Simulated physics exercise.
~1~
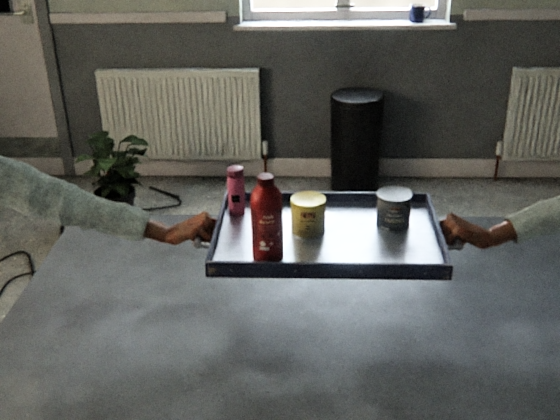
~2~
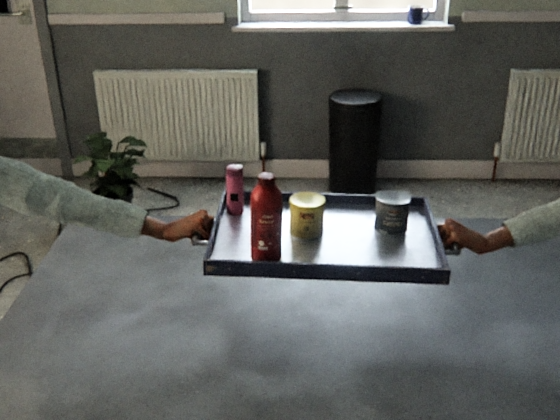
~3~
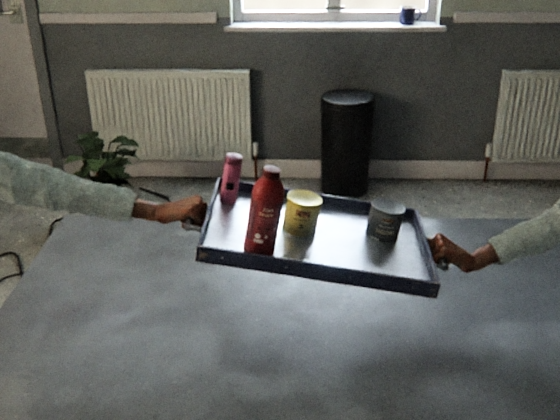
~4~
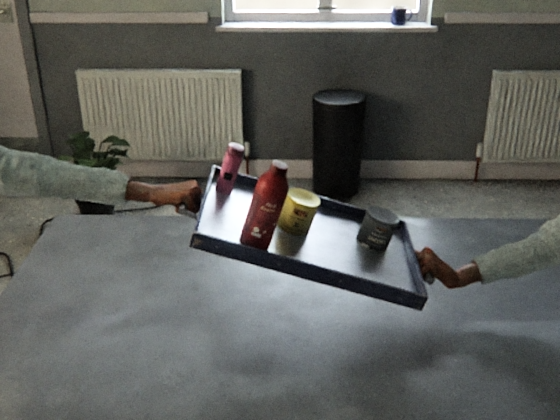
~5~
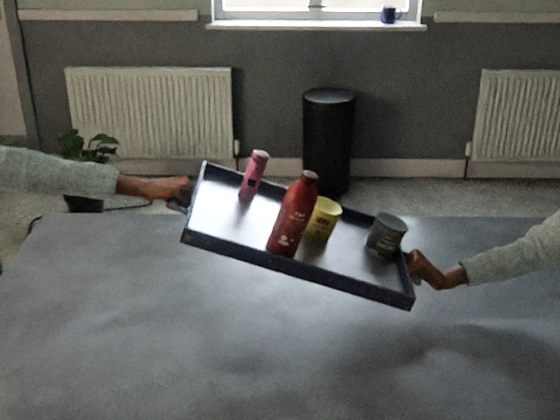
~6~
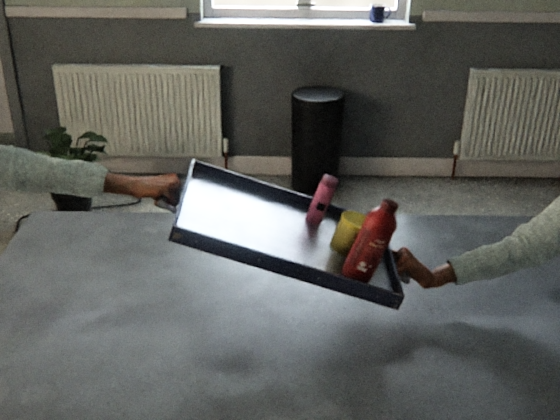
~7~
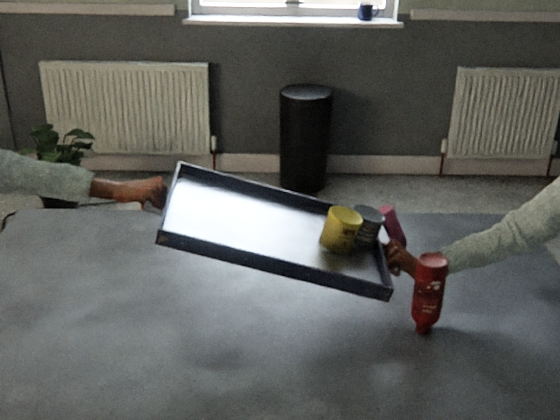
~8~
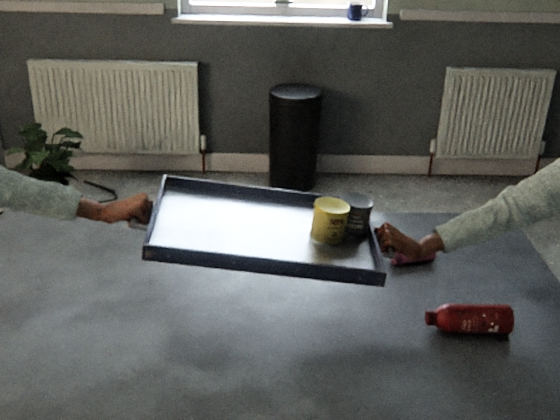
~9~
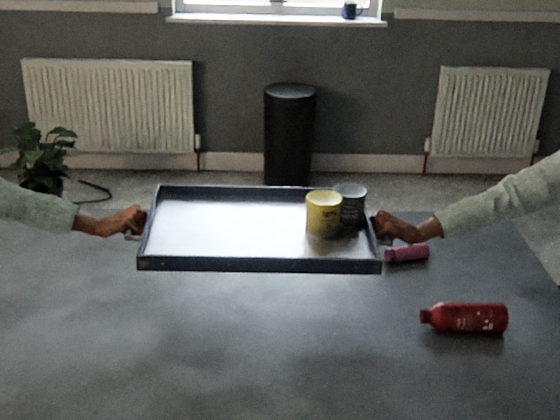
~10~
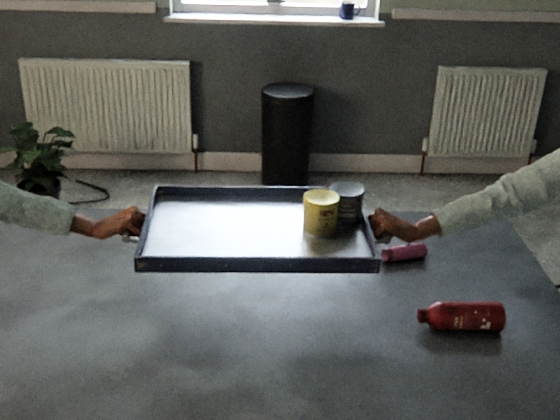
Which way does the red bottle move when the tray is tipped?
The red bottle moves to the right, going over the lowered end of the tray and ending on its side on the grey surface below.
